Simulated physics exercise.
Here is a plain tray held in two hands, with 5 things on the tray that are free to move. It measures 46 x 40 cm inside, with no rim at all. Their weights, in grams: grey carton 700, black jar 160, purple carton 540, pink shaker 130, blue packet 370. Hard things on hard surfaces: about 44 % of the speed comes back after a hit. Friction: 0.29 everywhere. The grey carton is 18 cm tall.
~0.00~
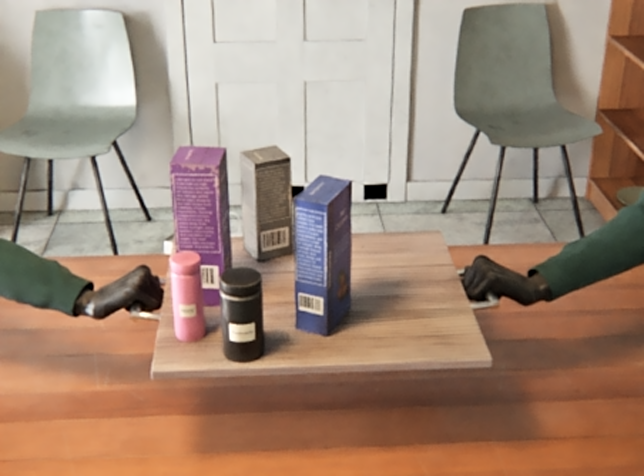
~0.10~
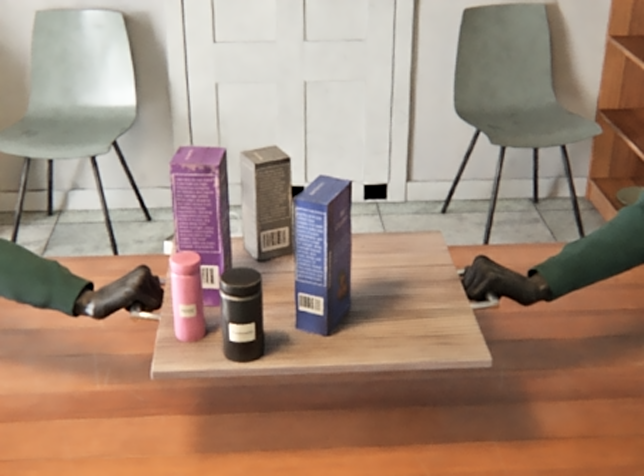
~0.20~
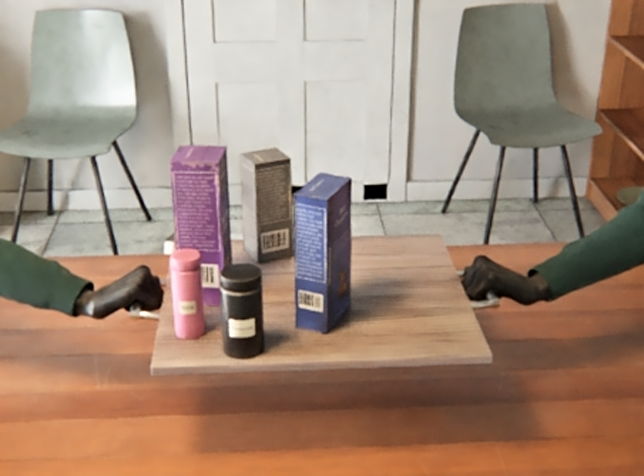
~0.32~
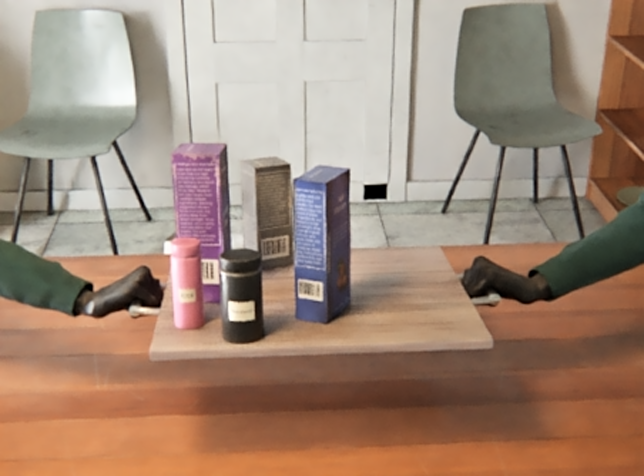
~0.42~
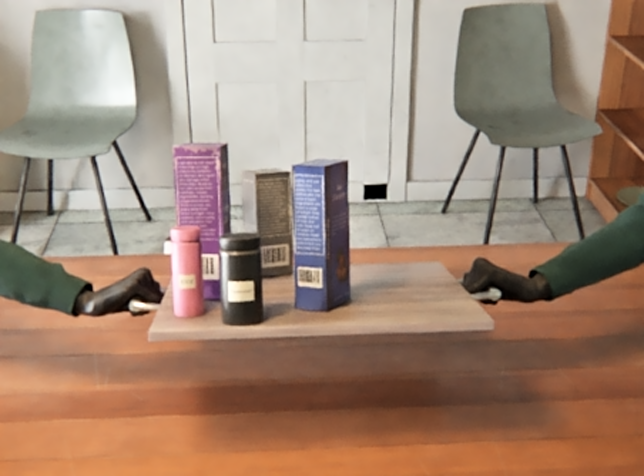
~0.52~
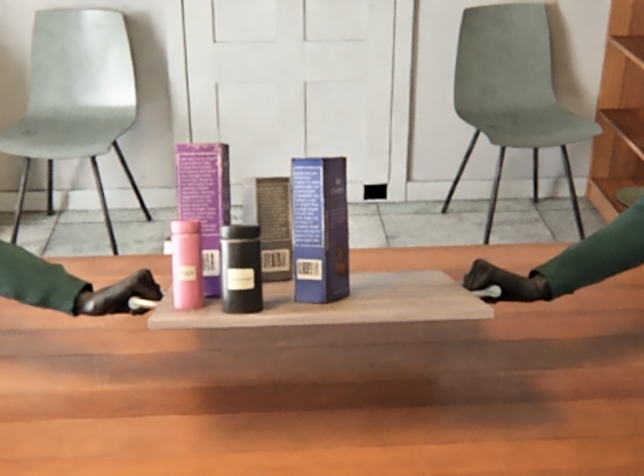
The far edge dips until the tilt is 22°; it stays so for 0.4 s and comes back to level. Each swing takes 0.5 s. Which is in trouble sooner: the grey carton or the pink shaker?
The former of the two, the grey carton.
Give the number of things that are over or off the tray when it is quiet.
5 of them.
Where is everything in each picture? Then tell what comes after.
In the first frame, tray level; grey carton (267, 204); pink shaker (188, 297).
In the second frame, tray level; blue packet (323, 256); black jar (242, 315).
In the third frame, tray tilted 2°, far edge down; purple carton (203, 226); blue packet (323, 253).
In the fourth frame, tray tilted 9°, far edge down; black jar (242, 296); purple carton (203, 223).
In the fifth frame, tray tilted 16°, far edge down; blue packet (322, 234); black jar (241, 279).
In the sixth frame, tray tilted 21°, far edge down; grey carton (267, 228); pink shaker (188, 264).
By 1.02 s, tray tilted 22°, far edge down; grey carton and purple carton now off the tray; pink shaker 21 cm from its spot near (198, 250); blue packet 25 cm from its spot.
By 1.42 s, tray tilted 1°, far edge down; black jar, pink shaker and blue packet now off the tray.
When it is over (2.0 s), off the tray, grey carton, black jar, purple carton, pink shaker and blue packet. End places, in pixels of the last picture, grey carton near (278, 260), pink shaker near (163, 256). Grey carton went at 0.74 s; pink shaker went at 1.18 s.
